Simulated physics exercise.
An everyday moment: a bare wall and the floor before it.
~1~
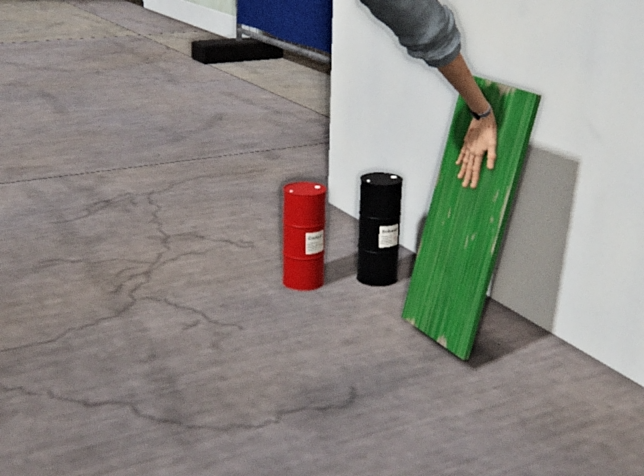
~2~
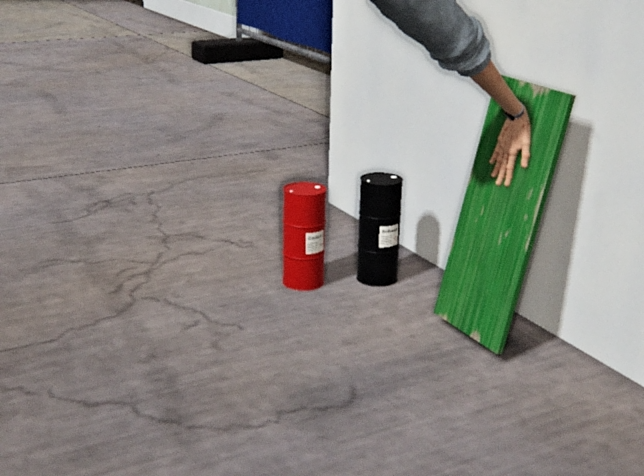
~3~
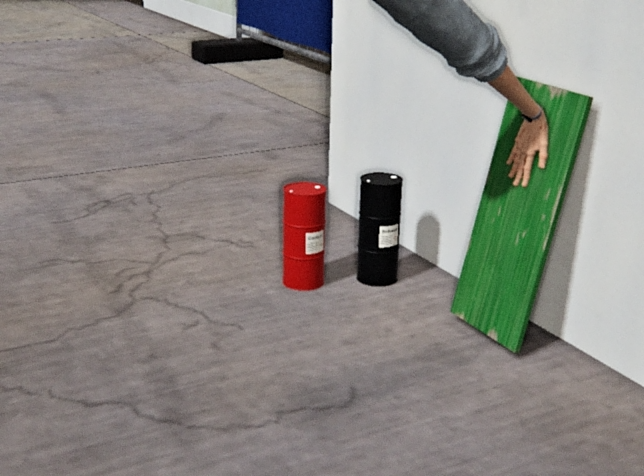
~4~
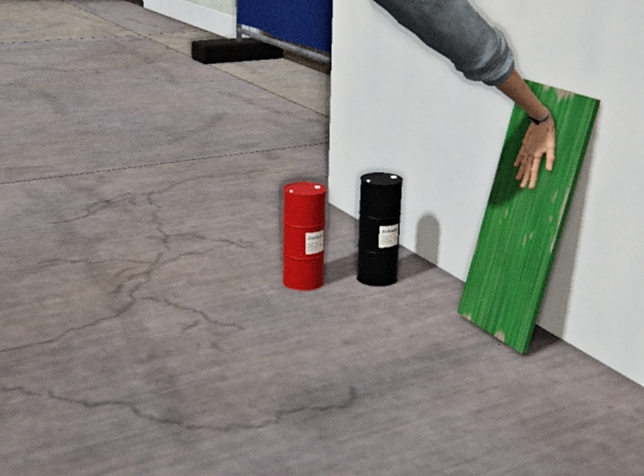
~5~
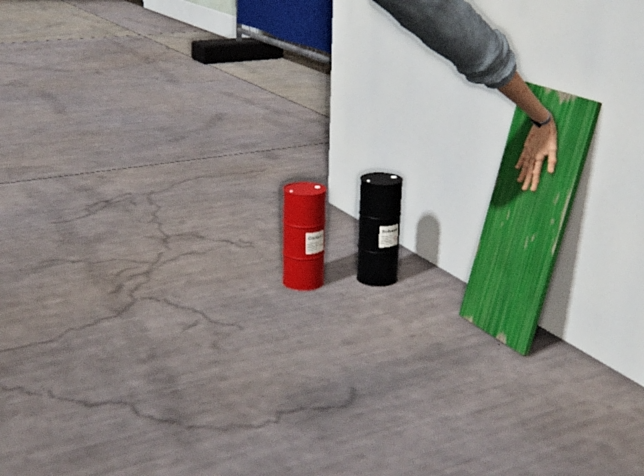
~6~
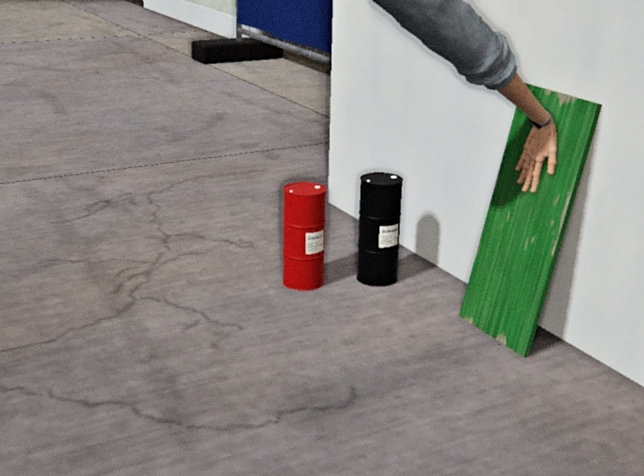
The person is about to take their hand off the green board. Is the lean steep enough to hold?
As it turns out, it stays up.
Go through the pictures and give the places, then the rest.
In the first frame, not yet at the wall; green board (466, 215); black canister (379, 230).
In the second frame, not yet at the wall; green board (499, 213); black canister (379, 230).
In the third frame, not yet at the wall; green board (517, 213); black canister (379, 230).
In the fourth frame, not yet at the wall; green board (524, 214); black canister (379, 230).
In the fifth frame, propped up under the hand; green board (525, 217); black canister (379, 230).
In the sixth frame, propped up under the hand; green board (525, 218); black canister (379, 230).
Then, 0.20 s past the last view, nothing moves.
Then, 0.70 s past the last view, green board resting near (526, 218).
Finally, all 3 still in place. Final places as the last picture's camera would see them, green board near (526, 218). The board holds.
